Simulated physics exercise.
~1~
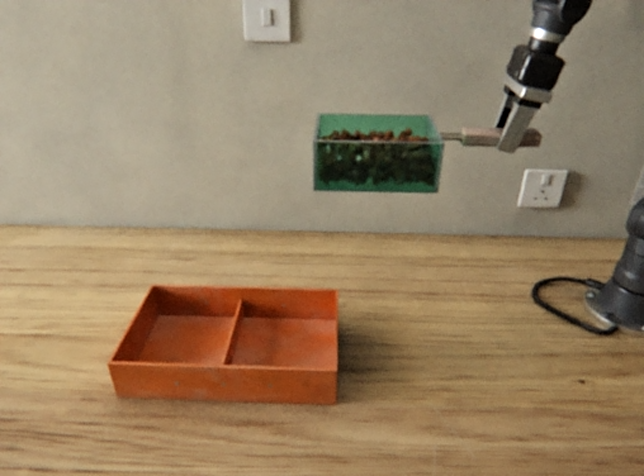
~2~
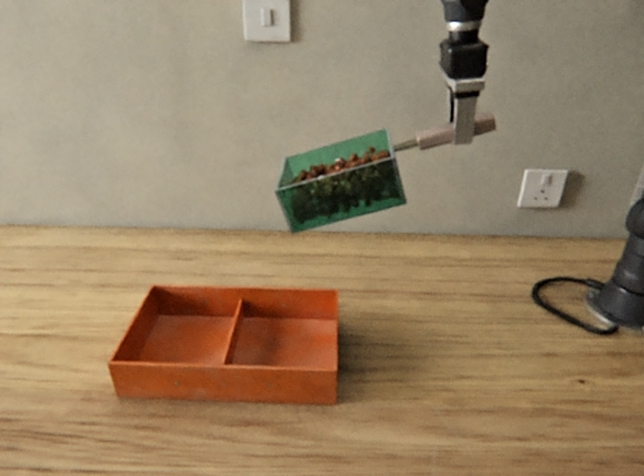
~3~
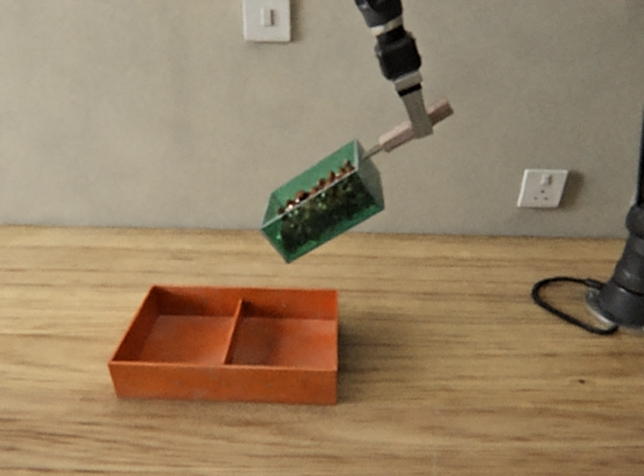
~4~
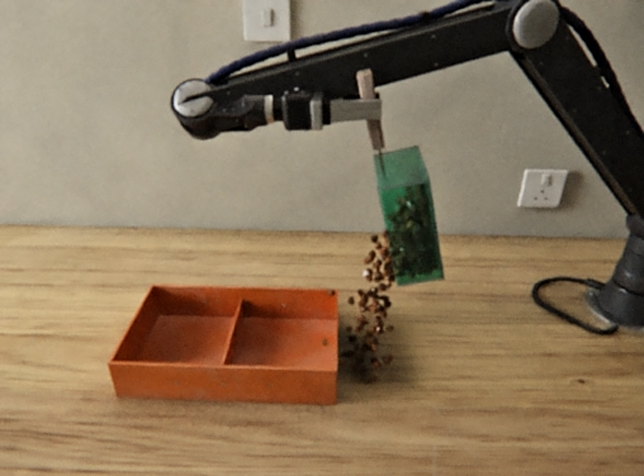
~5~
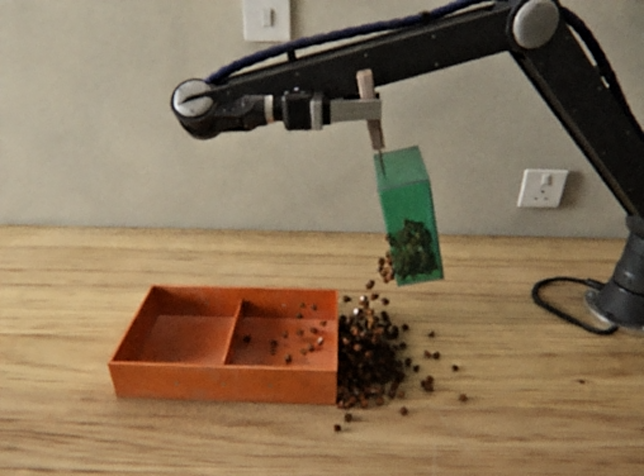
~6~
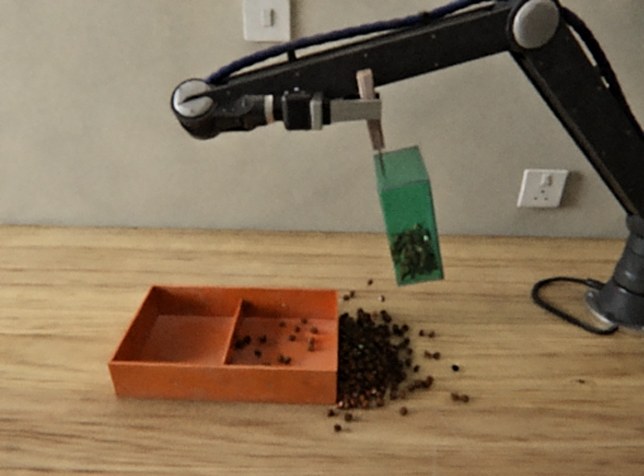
Above a wooden table, a robot arm tips a green box, spilling most pellets beside an orange tray.
